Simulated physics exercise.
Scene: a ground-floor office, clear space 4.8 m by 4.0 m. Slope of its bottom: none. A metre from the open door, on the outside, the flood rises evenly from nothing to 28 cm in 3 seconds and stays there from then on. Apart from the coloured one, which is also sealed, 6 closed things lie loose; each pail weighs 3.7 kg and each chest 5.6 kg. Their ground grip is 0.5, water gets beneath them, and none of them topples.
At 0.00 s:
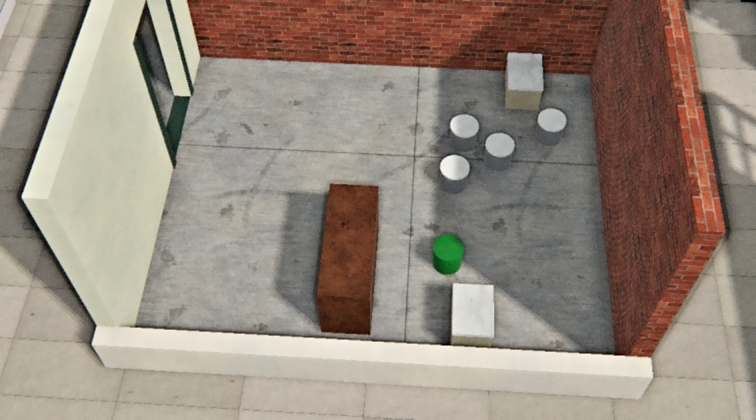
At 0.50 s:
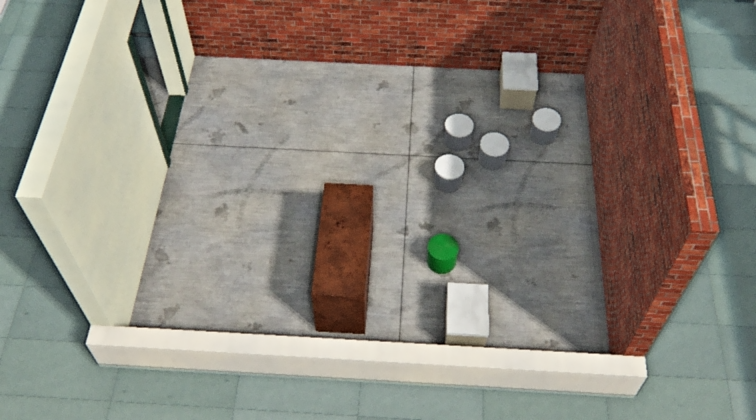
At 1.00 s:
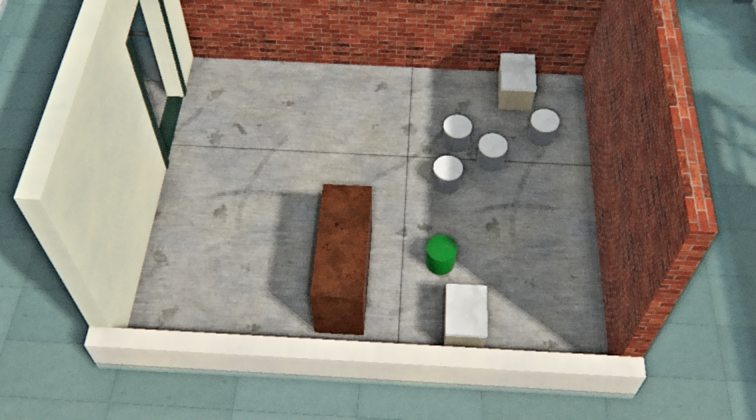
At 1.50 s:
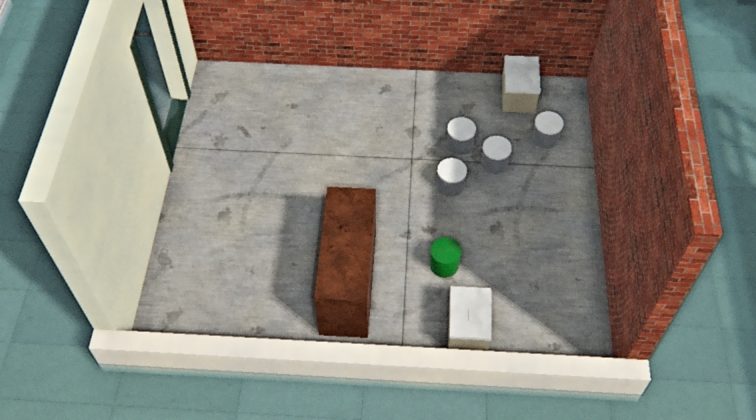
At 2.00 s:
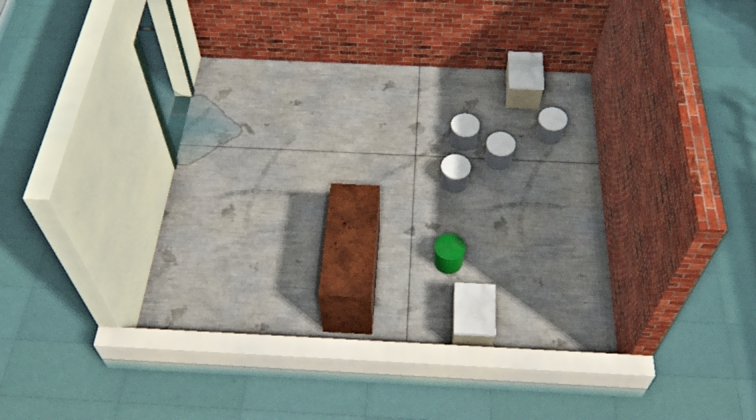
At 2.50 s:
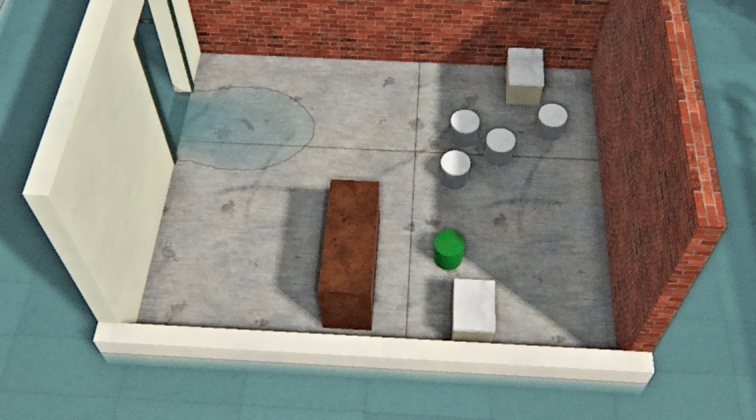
Water covers the paving outside a roofless brick-and-cream room, then enters through the doorway at left and spreads in a shallow patch over the grey floor, while the green pail, brown block, pale boxes and white-topped containers stay still.
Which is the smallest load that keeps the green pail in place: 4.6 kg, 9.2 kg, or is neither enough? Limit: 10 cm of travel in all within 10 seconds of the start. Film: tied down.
It will need the bigger ballast.
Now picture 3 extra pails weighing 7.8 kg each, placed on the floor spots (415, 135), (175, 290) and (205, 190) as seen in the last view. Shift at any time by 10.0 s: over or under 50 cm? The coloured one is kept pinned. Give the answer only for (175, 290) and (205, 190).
Those two come out inside the line and inside the line, in that order.
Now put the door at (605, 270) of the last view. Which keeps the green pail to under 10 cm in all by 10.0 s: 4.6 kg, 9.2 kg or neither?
Lab note: Both masses insufficient.
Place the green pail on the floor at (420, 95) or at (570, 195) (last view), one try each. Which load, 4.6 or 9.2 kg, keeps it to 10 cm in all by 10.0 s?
Neither mass does it, then neither mass does it.
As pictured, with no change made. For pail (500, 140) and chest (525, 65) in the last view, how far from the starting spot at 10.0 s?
Respectively 250 and 300 centimetres.
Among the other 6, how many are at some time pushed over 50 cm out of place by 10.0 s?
By my tally, 6.
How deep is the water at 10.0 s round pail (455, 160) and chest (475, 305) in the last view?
Close to 13 and 8 centimetres.
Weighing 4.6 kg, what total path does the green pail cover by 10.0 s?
It would cover some 60 cm all told.
After 3.5 s the green pail would be 0 cm from its start with 4.6 kg and 0 cm from its start with 9.2 kg; 0 cm of water round it then.
After 4.5 s the green pail would be 0 cm from its start with 4.6 kg and 0 cm from its start with 9.2 kg; 1 cm of water round it then.
After 7.0 s the green pail would be 0 cm from its start with 4.6 kg and 0 cm from its start with 9.2 kg; 2 cm of water round it then.
After 10.0 s the green pail would be 34 cm from its start with 4.6 kg and 3 cm from its start with 9.2 kg; 6 cm of water round it then.
